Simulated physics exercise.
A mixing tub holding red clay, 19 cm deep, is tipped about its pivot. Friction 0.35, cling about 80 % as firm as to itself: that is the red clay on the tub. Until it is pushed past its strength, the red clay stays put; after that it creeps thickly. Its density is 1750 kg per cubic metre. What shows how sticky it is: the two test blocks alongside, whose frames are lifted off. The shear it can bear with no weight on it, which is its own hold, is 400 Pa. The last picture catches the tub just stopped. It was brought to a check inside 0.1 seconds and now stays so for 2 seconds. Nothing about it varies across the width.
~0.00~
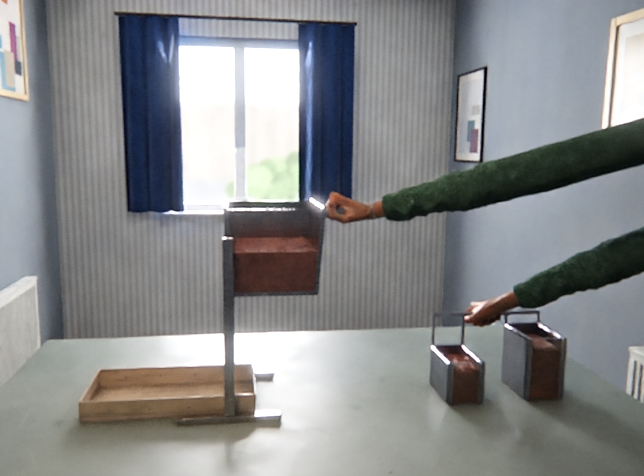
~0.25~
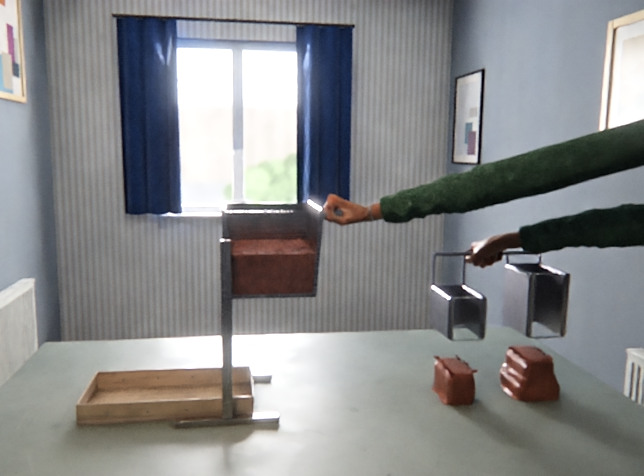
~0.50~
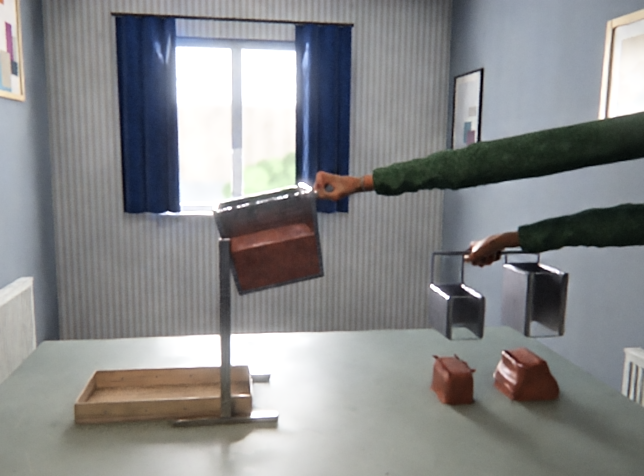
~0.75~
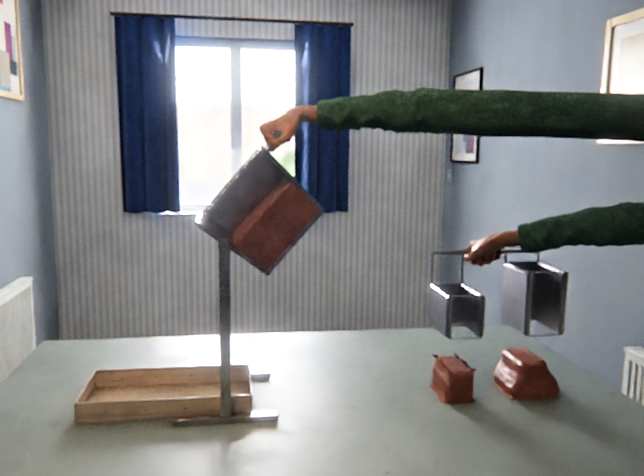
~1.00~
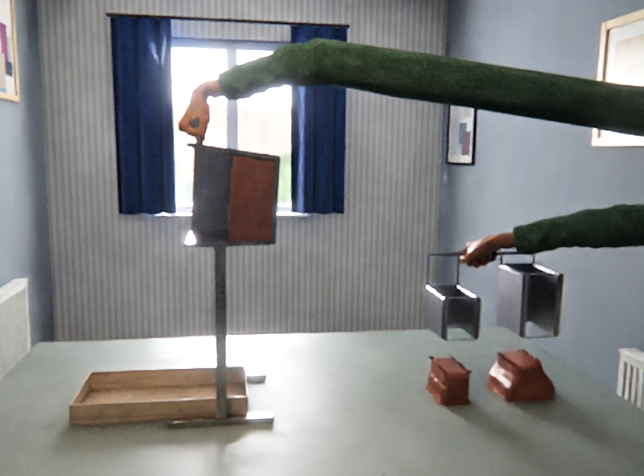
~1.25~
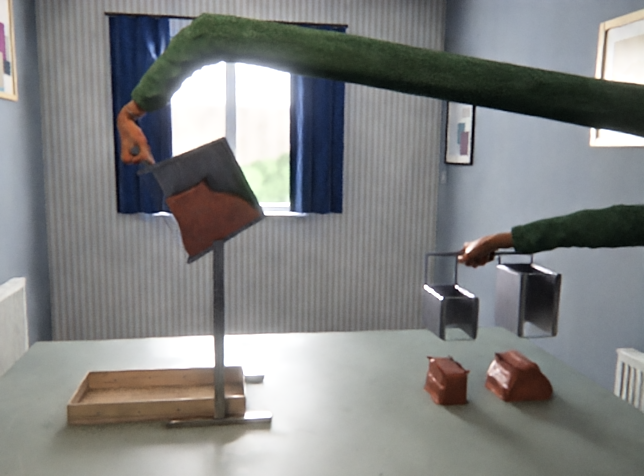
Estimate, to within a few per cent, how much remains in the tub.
Roughly 7 per cent remains in the tub.
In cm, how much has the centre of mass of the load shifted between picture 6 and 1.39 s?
Looks like around 12 cm to me.
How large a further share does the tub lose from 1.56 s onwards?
0 %.
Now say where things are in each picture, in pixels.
Handle-side rim at (322, 209), tilt 0 degrees; top of the red clay at (275, 251); blocks stand 8.8 cm, 14 cm (left to right), in the first frame.
Handle-side rim at (320, 211), tilt 0 degrees; top of the red clay at (273, 253); blocks stand 8.7 cm, 11 cm (left to right), in the second frame.
Handle-side rim at (310, 191), tilt 12 degrees; top of the red clay at (310, 235); blocks stand 8.7 cm, 10 cm (left to right), in the third frame.
Handle-side rim at (260, 149), tilt 49 degrees; top of the red clay at (291, 184); blocks stand 8.6 cm, 10 cm (left to right), in the fourth frame.
Handle-side rim at (188, 147), tilt 87 degrees; top of the red clay at (238, 156); blocks stand 8.6 cm, 9.9 cm (left to right), in the fifth frame.
Handle-side rim at (139, 175), tilt 117 degrees; top of the red clay at (201, 184); blocks stand 8.6 cm, 9.8 cm (left to right), in the sixth frame.
After 1.39 s, the tub is at 117 degrees and holds 41 %.
After 1.56 s, the tub is at 117 degrees and holds 7 %.
After 1.73 s, the tub is at 117 degrees and holds 7 %.
After 1.90 s, the tub is at 117 degrees and holds 7 %.
After 3.25 s, at the end, the tub is at 117 degrees and holds 7 %.
